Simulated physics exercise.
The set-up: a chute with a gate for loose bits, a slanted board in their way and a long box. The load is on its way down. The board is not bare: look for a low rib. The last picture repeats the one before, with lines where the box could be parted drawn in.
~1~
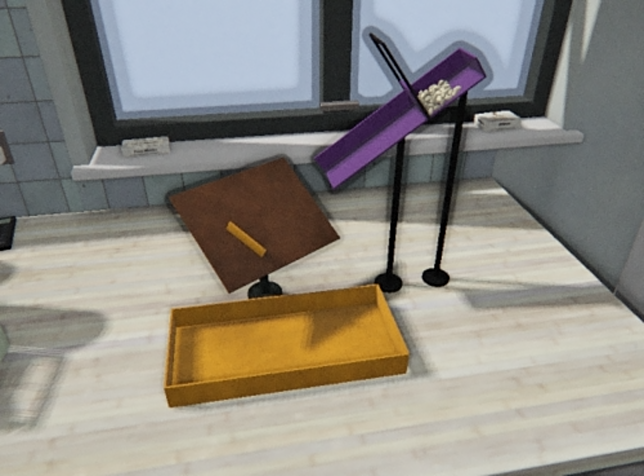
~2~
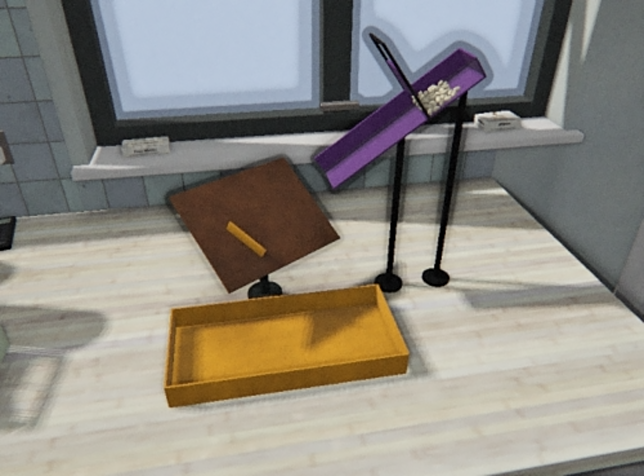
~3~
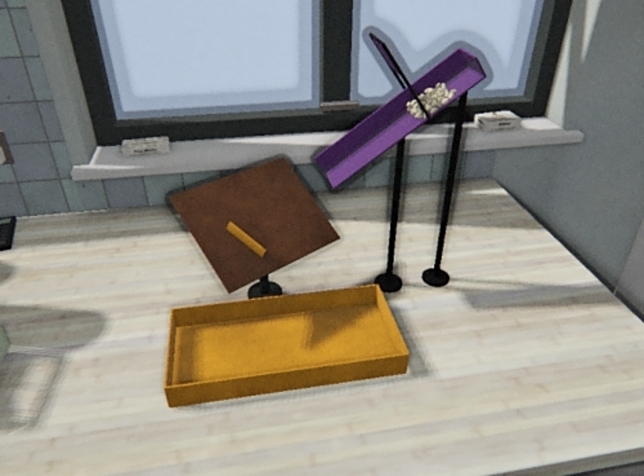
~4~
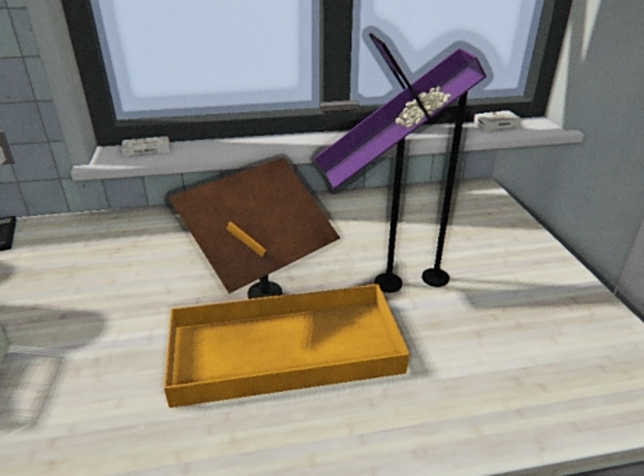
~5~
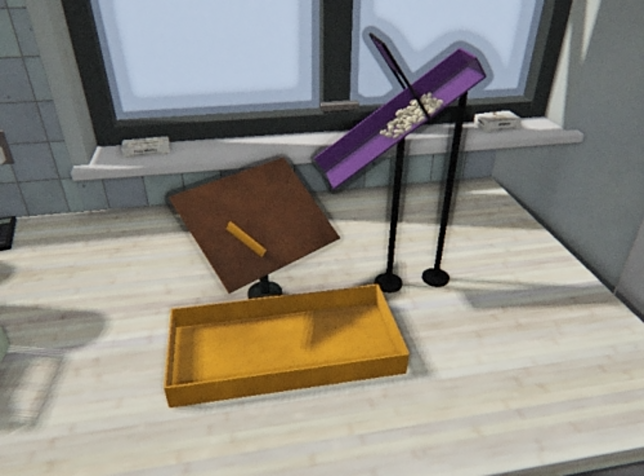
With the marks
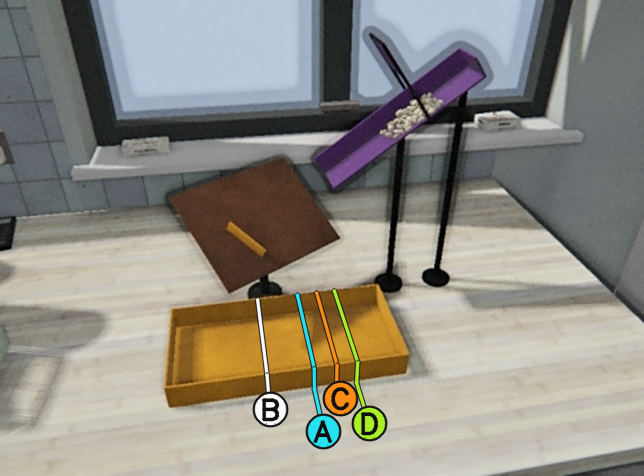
A purple chute sloped down to the left above a tilted brown board and an empty orange box, and the white beans inside it slid a short way down, spreading out a little.
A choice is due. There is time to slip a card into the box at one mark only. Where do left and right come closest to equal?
It is A.
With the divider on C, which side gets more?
The left side.
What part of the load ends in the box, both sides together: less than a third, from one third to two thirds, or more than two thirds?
More than two thirds.
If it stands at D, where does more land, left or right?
More lands on the left.
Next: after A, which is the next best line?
It is C.
On the marked copy, line A crosses the front rim at (314, 367); line B crosses the front rim at (266, 373); line C crosses the front rim at (336, 364); line D crosses the front rim at (357, 361).
Choosing A, of what is caught, about half on the left of the divider, about half on the right.
Choosing B, of what is caught, a small part on the left of the divider, nearly all on the right.
Choosing C, of what is caught, most on the left of the divider, about a quarter on the right.
Choosing D, of what is caught, nearly all on the left of the divider, a small part on the right.
